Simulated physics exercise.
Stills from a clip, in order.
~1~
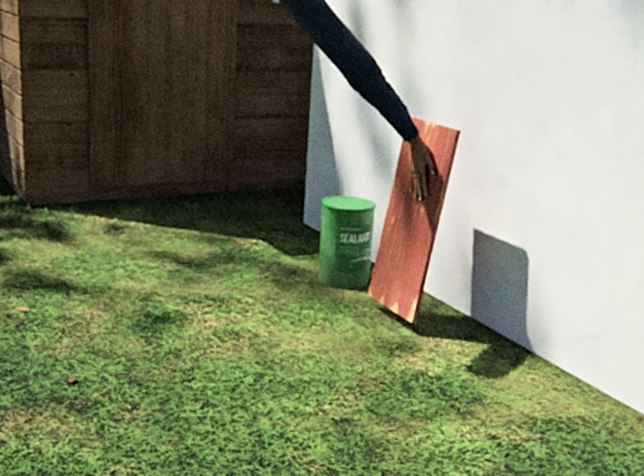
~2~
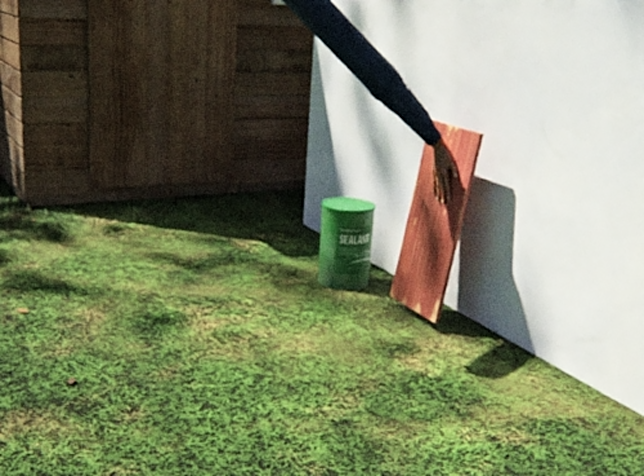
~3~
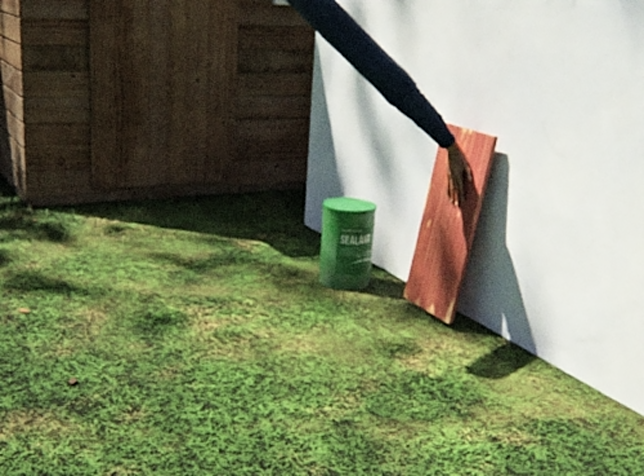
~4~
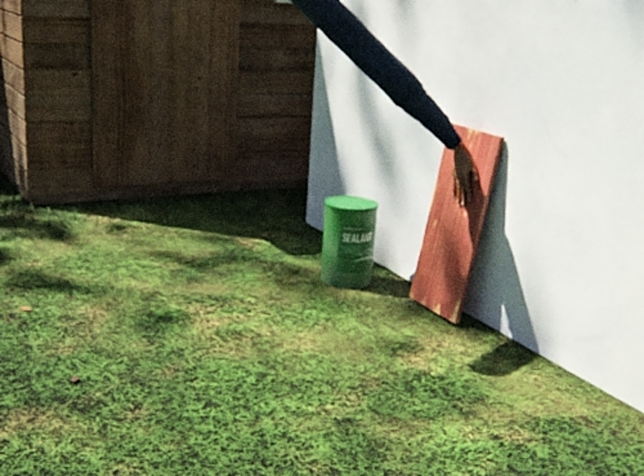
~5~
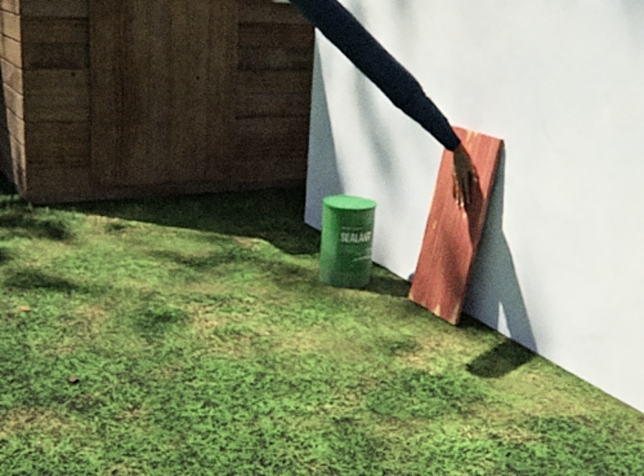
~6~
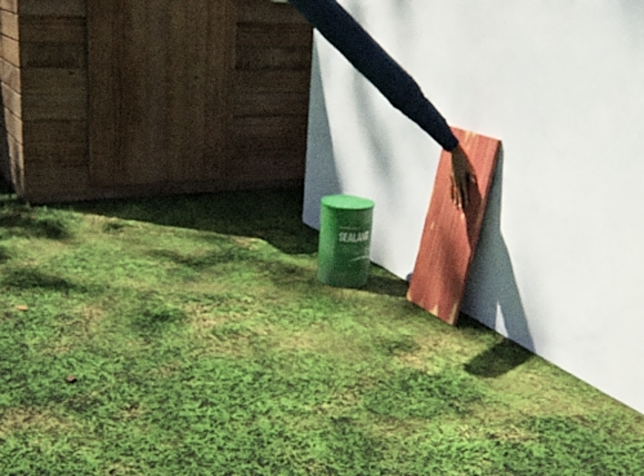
Red board moving a short way right under a hand, away from a green pail, and leaning against a white wall.
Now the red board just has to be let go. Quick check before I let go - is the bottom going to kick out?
It is stable.
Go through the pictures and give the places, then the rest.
The first picture shows not yet at the wall; red board (412, 218); green pail (346, 242).
The second picture shows not yet at the wall; red board (434, 220); green pail (346, 243).
The third picture shows not yet at the wall; red board (448, 222); green pail (347, 243).
The fourth picture shows not yet at the wall; red board (454, 222); green pail (349, 242).
The fifth picture shows propped up under the hand; red board (454, 223); green pail (347, 241).
The sixth picture shows propped up under the hand; red board (451, 224); green pail (345, 241).
Then, 0.50 s after the last picture, nothing has stirred.
Then, 1.20 s after the last picture, red board resting near (451, 224).
At rest, both in place. Seen from the same camera at the end, red board near (451, 224). The board remains leaning.
